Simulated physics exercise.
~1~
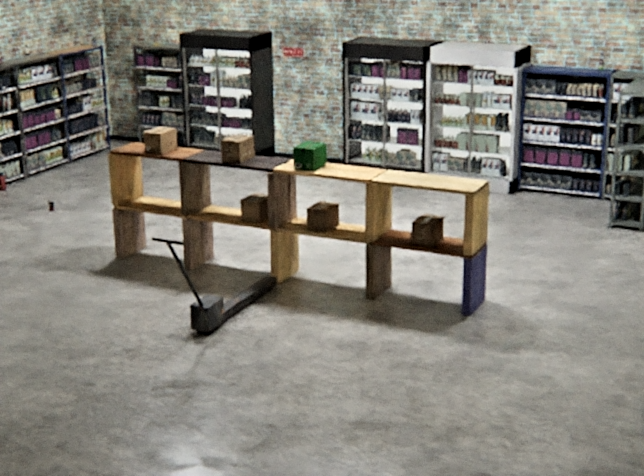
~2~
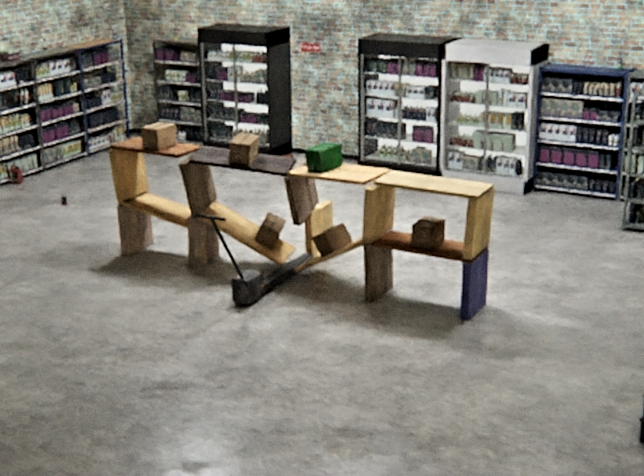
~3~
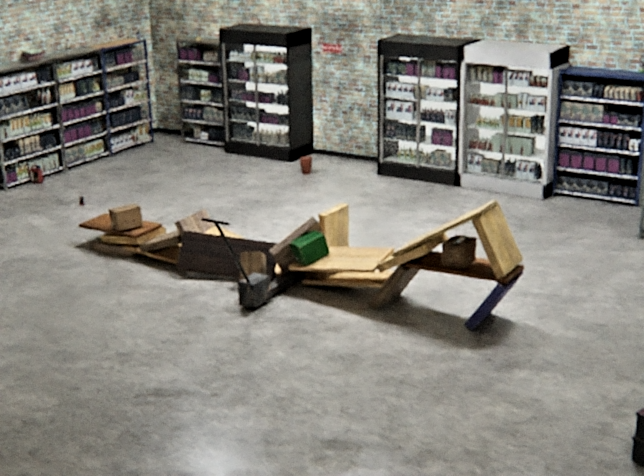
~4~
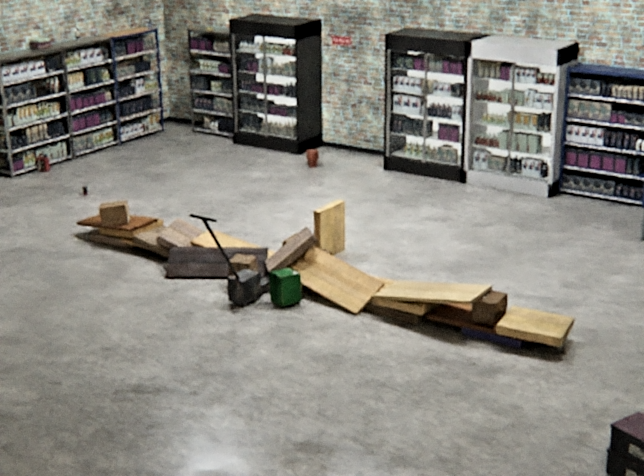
Two-tier shelving of boards and slabs collapsing in a shop as a low jack pushes in, ending almost entirely flattened.
